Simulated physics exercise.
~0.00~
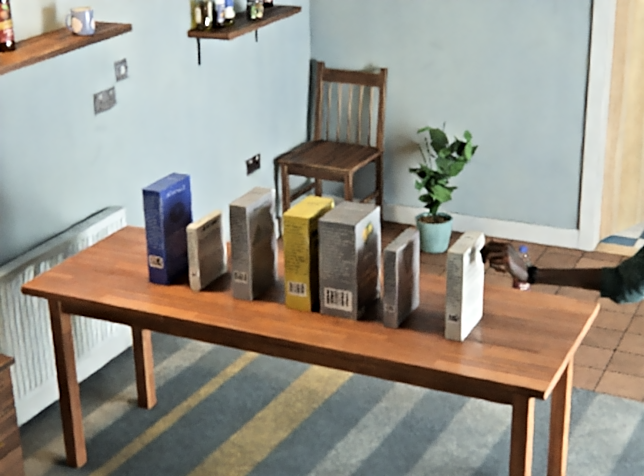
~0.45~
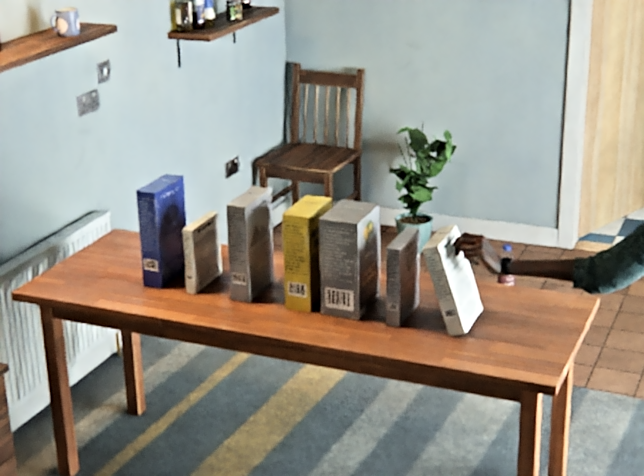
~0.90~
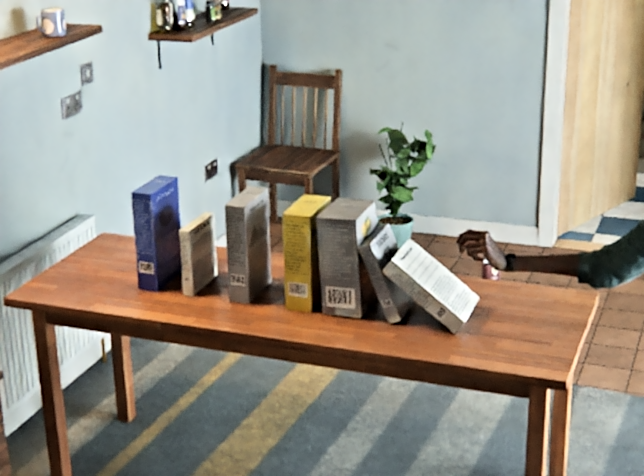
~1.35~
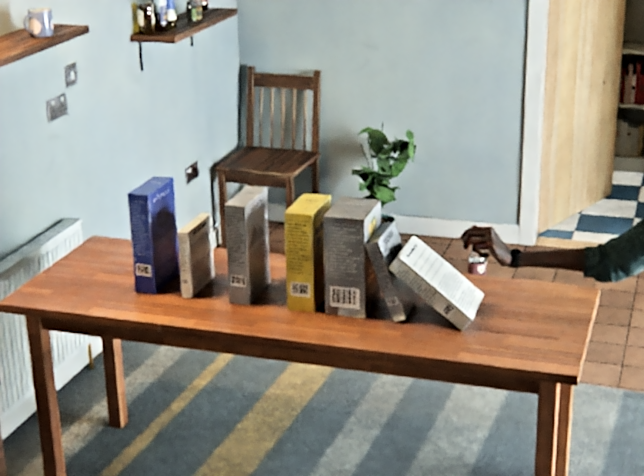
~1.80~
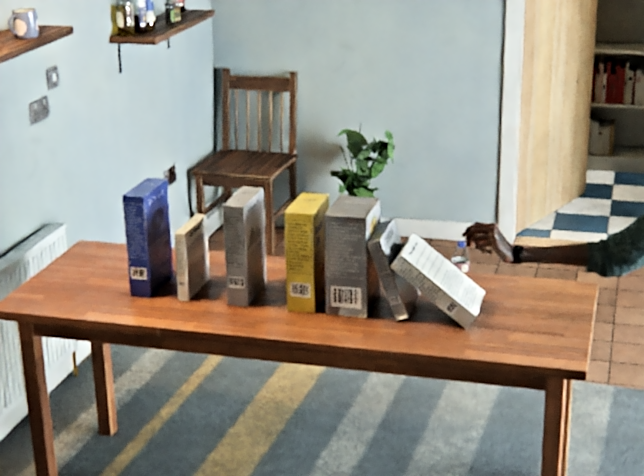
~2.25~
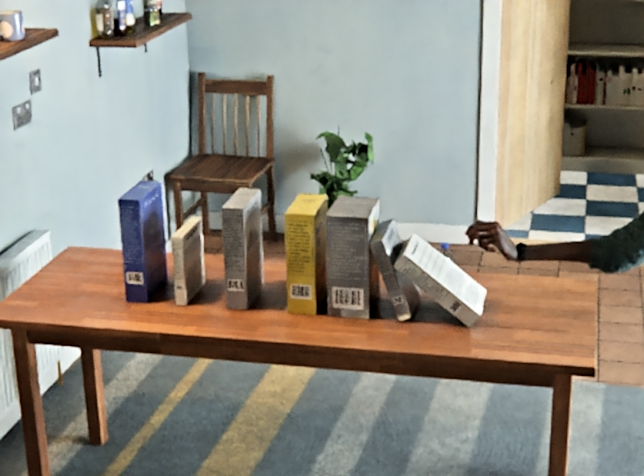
A pale box at the right end of a row of seven on a wooden table tipped left as a hand let it go, knocking its thin grey neighbour into a lean against the next box, where both stayed propped while the others stood upright.
